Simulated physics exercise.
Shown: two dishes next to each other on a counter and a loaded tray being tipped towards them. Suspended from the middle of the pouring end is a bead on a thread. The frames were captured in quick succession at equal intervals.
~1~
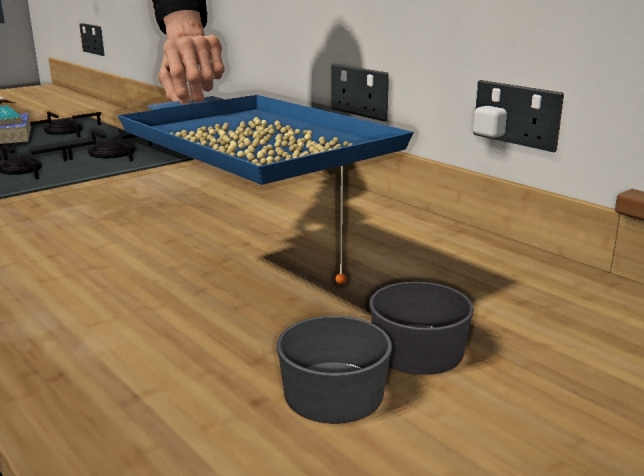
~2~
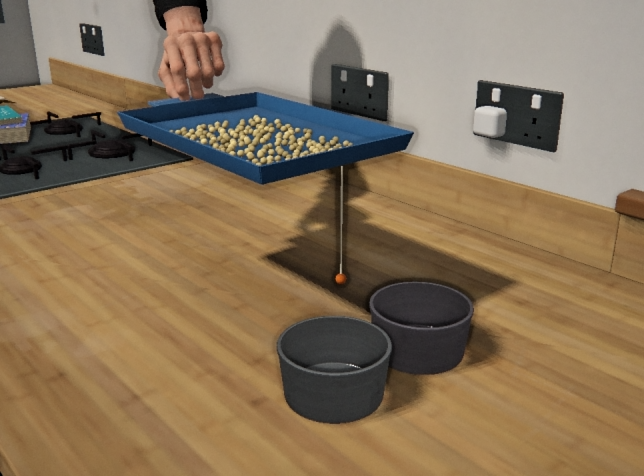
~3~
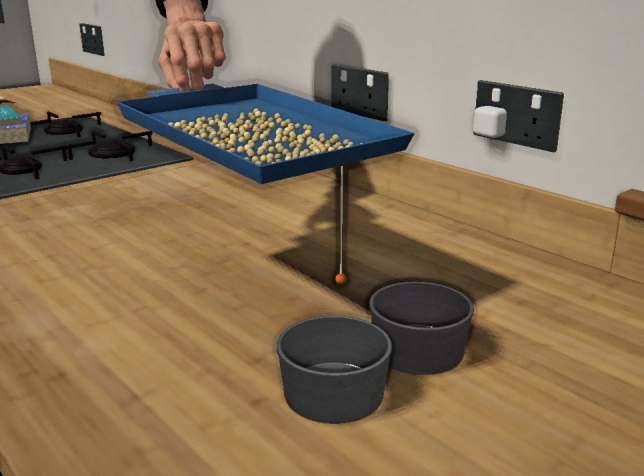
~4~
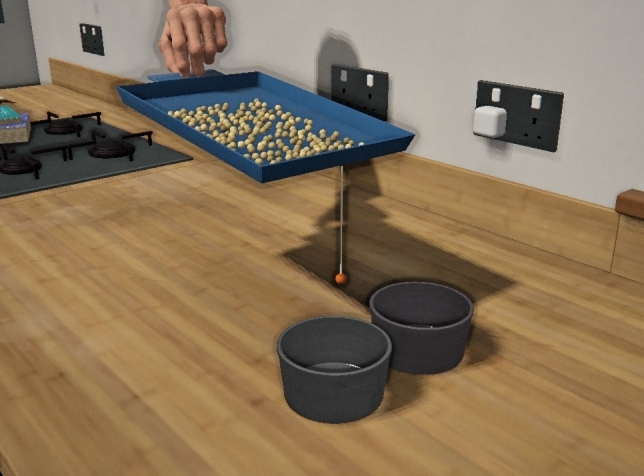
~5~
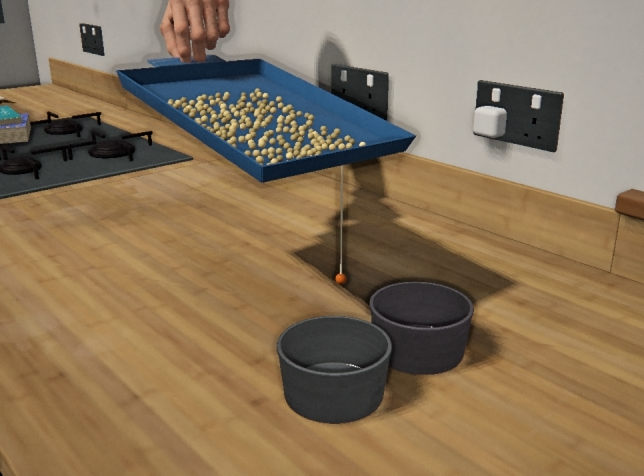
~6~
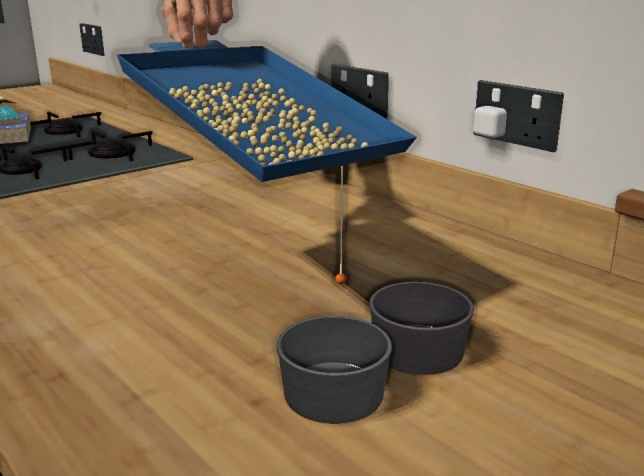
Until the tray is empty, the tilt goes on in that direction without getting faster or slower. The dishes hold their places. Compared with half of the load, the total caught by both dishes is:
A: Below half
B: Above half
Answer: B.
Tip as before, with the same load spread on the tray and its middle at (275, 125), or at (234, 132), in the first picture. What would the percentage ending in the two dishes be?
Around 60 percent the first time and around 70 percent the second time.
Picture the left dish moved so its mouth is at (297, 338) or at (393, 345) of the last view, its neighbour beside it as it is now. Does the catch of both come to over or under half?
In the first position past half, in the second shy of half.
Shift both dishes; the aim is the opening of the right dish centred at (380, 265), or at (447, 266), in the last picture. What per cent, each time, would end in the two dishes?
Roughly 0% on the first try and 60% on the second.
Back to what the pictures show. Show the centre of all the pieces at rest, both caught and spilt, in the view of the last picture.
Close to (411, 347), more or less.
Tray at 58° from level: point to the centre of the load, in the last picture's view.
The load is centred around (332, 148).
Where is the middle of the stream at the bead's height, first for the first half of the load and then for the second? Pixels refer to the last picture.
(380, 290), then (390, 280).
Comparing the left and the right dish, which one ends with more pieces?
It's the right of the two that is fuller.
Soon after the last picture, tray tipped steeply; nearly all on the tray; a stray few in the air.
A little later, tray tipped right over; about a third on the tray; a small part in the left dish; a small part in the right dish; a small part outside both; about half in the air.
Later still, tray tipped past a quarter turn; about a quarter in the left dish; about half in the right dish; about a quarter outside both.
At rest, tray tipped past a quarter turn; about a quarter in the left dish; about half in the right dish; about a quarter outside both.
